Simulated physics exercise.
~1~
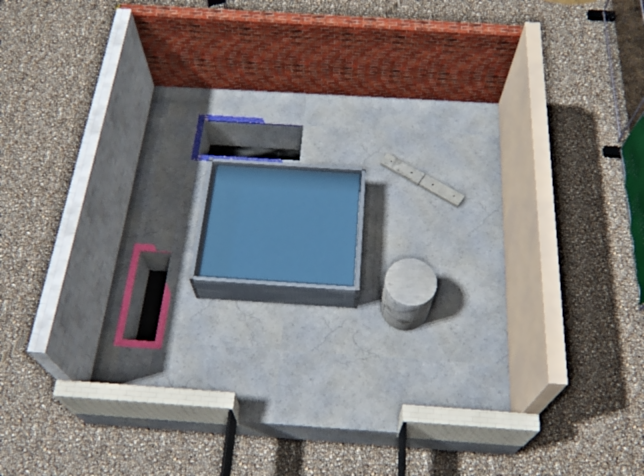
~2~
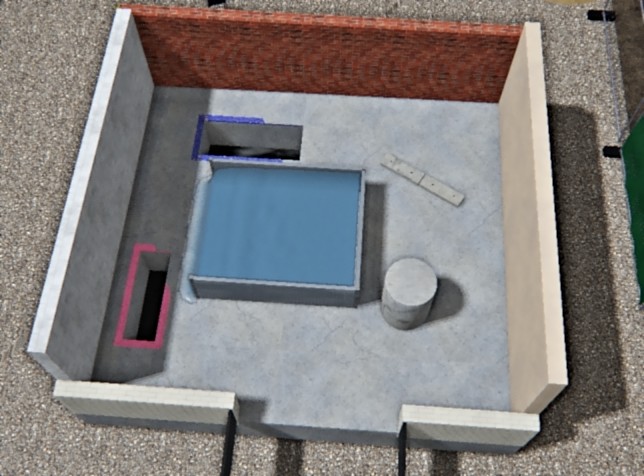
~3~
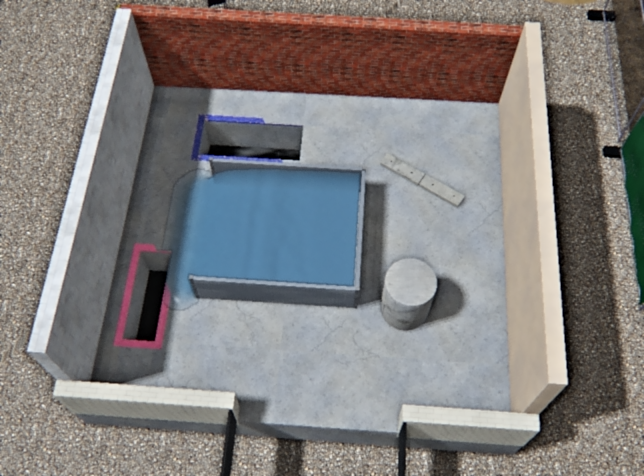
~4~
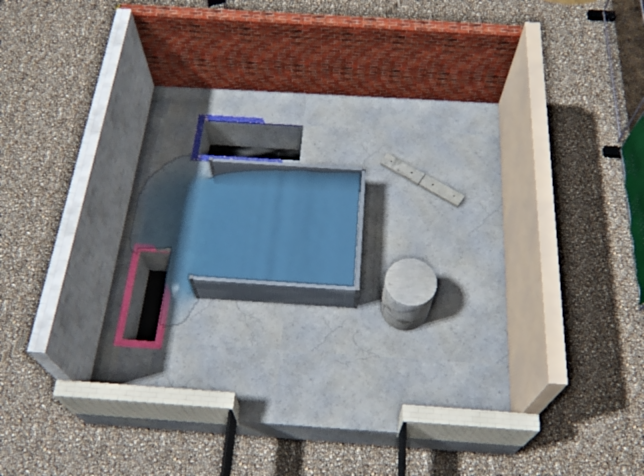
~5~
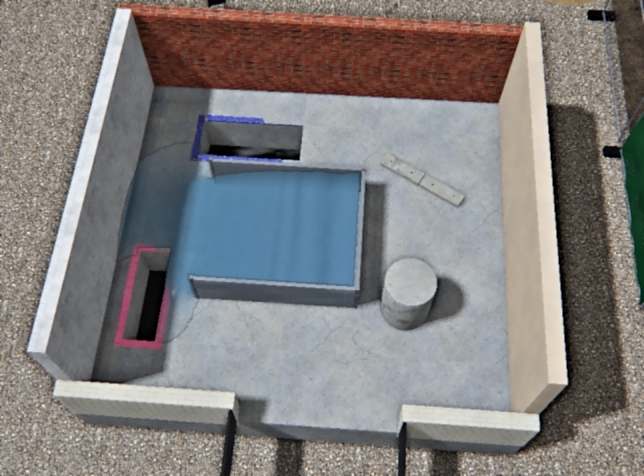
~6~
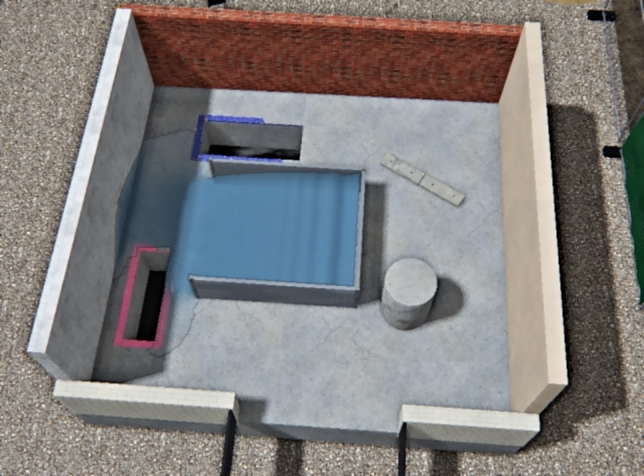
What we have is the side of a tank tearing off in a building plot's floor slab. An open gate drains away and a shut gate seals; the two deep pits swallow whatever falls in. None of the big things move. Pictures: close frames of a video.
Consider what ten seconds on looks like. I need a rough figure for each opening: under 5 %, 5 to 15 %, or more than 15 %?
Roughly: The gate, under 5 %; the blue pit, more than 15 %; the pink pit, more than 15 %.
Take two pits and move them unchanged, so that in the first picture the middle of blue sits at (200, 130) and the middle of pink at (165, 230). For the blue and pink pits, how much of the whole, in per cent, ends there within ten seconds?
Per cent, approx.: Blue 6, pink 75.
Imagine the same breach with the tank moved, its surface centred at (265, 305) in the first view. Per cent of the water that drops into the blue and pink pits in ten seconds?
Shares - blue: 4 in a hundred; pink: 80 in a hundred.
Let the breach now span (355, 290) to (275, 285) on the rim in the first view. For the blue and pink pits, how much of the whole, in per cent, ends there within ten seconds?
In percent: Blue 0, pink 2.
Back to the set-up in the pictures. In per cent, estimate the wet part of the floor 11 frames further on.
It should be close to 20 %.
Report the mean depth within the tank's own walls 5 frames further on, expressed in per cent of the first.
Estimate: Around 60 per cent.
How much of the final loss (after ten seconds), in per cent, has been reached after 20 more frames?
It should be close to 55 percent by then.
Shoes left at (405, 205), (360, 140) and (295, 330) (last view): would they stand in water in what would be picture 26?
The readings in sequence are waterless, watered, waterless.
A moment on, water covers 15 % of the floor; the gate 0 %, the blue pit 0 %, the pink pit 13 %.
Next, water covers 20 % of the floor; the gate 0 %, the blue pit 0 %, the pink pit 26 %.
Then, water covers 40 % of the floor; the gate 0 %, the blue pit 3 %, the pink pit 41 %.
Later, water covers 60 % of the floor; the gate 0 %, the blue pit 12 %, the pink pit 52 %.
In the end, water covers 75 % of the floor; the gate 1 %, the blue pit 18 %, the pink pit 58 %.
